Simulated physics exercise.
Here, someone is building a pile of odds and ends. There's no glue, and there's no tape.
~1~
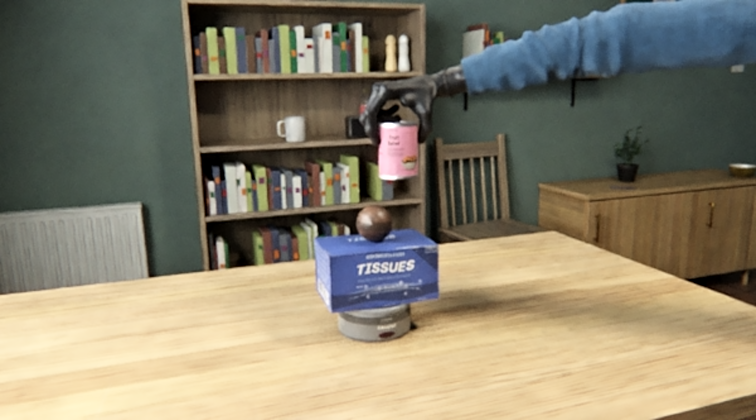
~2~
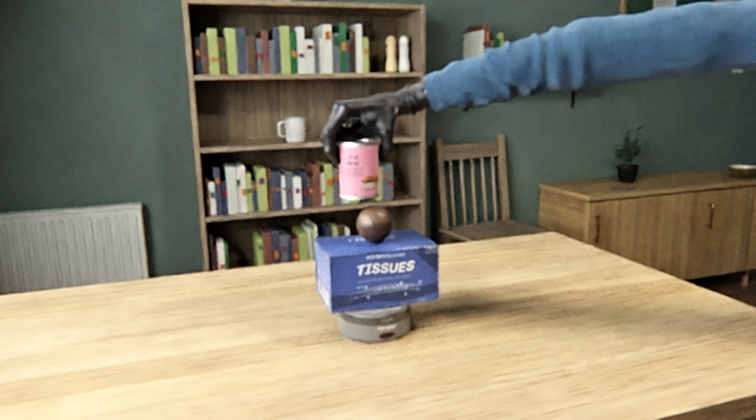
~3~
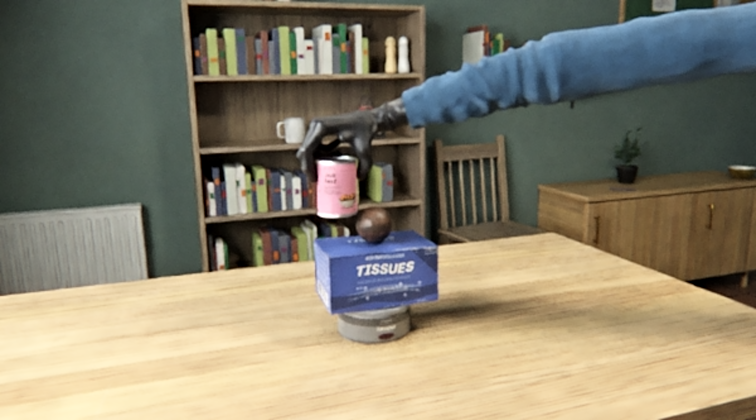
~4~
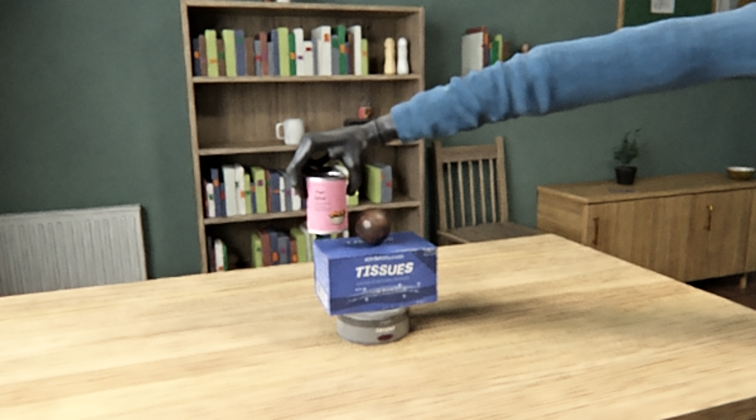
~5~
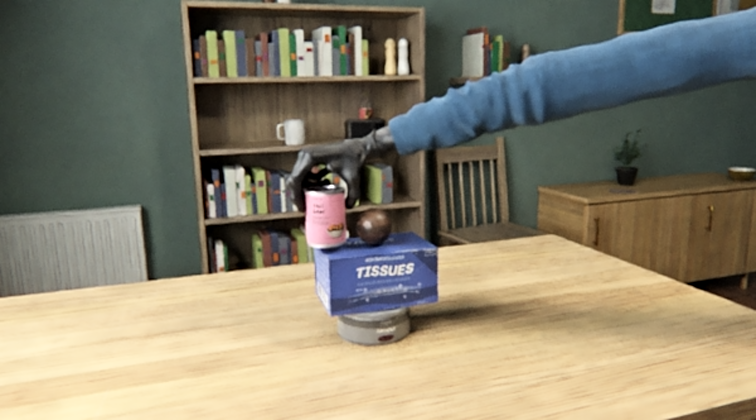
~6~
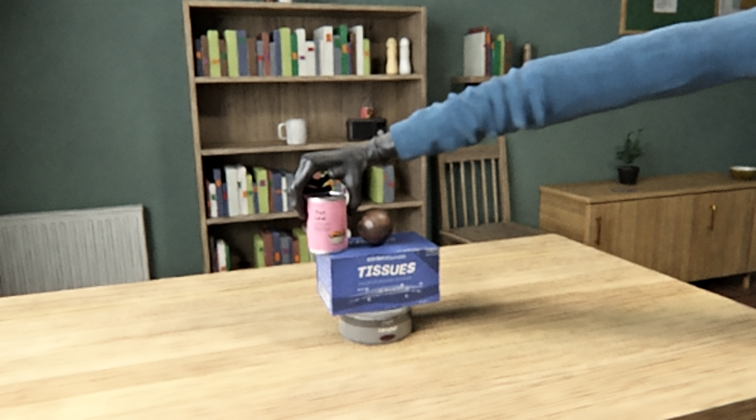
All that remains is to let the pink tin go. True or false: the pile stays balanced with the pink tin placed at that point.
True.
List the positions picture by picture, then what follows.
In the first picture, on its way; pink tin (398, 150); grey tub (374, 312).
In the second picture, on its way; pink tin (359, 169); blue box (376, 269).
In the third picture, on its way; pink tin (337, 187); brown ball (374, 225).
In the fourth picture, on its way; pink tin (327, 203); grey tub (373, 315).
In the fifth picture, on its way; pink tin (325, 216); blue box (375, 271).
In the sixth picture, set down, still held; pink tin (327, 222); brown ball (376, 226).
Then, 0.20 s later than the last frame, all is still.
Then, 0.30 s later than the last frame, pink tin resting near (327, 223).
When it is over, all 4 as before. End places, in pixels of the last picture, pink tin near (327, 223). The pile stays up.
